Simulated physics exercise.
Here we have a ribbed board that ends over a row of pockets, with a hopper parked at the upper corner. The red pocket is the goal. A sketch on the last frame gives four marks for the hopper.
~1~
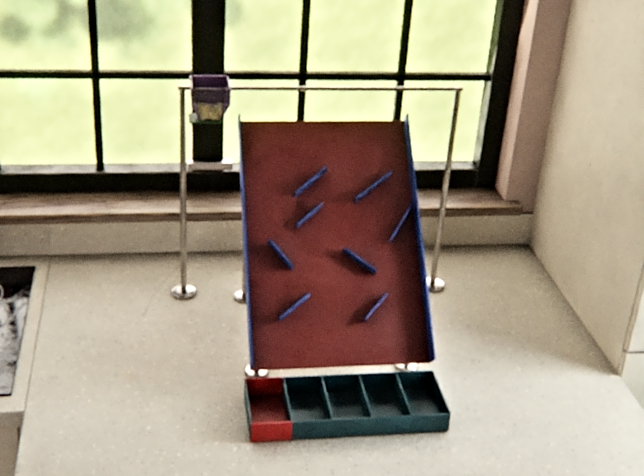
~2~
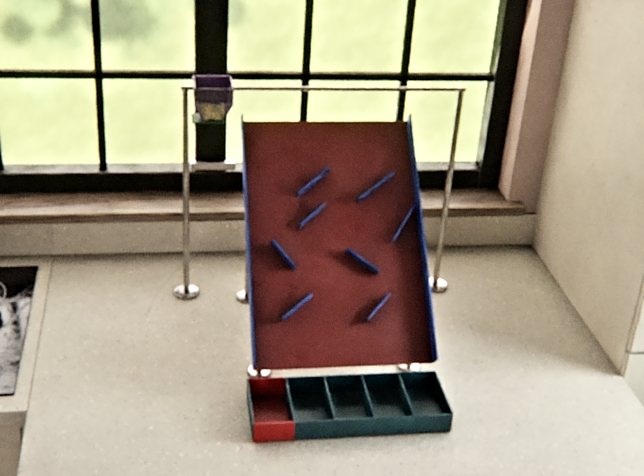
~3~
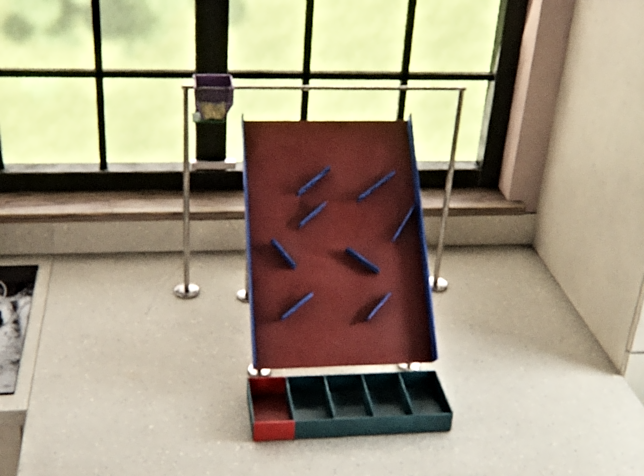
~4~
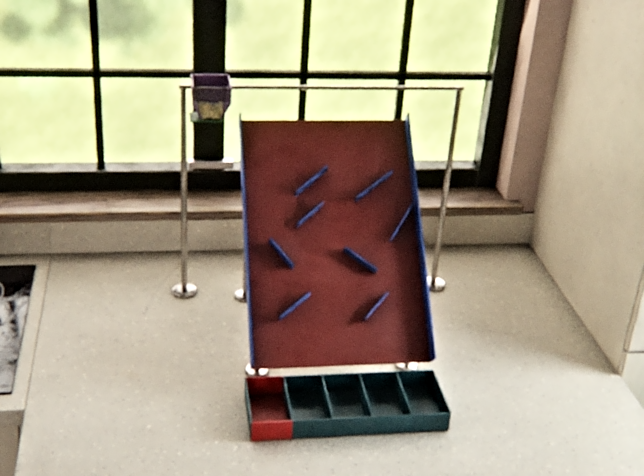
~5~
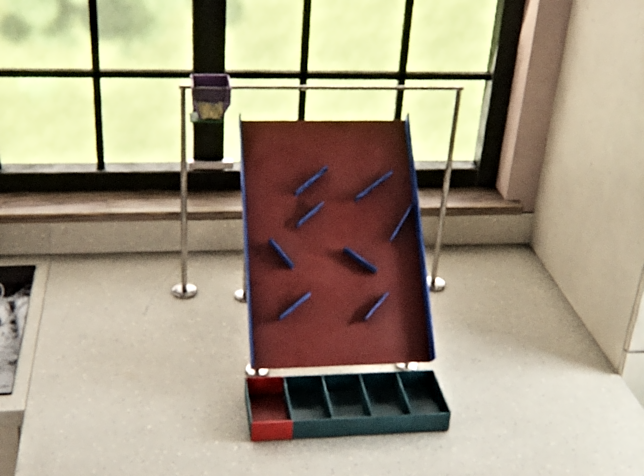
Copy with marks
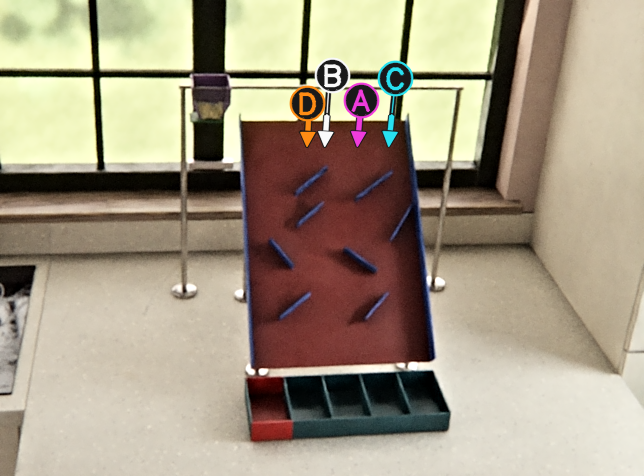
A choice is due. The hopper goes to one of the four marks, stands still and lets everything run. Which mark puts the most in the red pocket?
D beats the others.
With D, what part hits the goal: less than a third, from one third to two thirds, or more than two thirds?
Mark D gives from one third to two thirds.
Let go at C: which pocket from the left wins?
The fifth.
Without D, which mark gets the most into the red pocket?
Mark B.
On the marked copy, mark A meets the board at (357, 141); mark B meets the board at (325, 141); mark C meets the board at (389, 141); mark D meets the board at (307, 141).
With A, about a tenth in the red pocket, the larger part in other pockets, about a tenth outside the box.
With B, roughly a quarter in the red pocket, roughly two thirds in other pockets.
With C, about a tenth in the red pocket, the larger part in other pockets, just a few held on the board.
With D, roughly half in the red pocket, roughly half in other pockets, just a few outside the box.
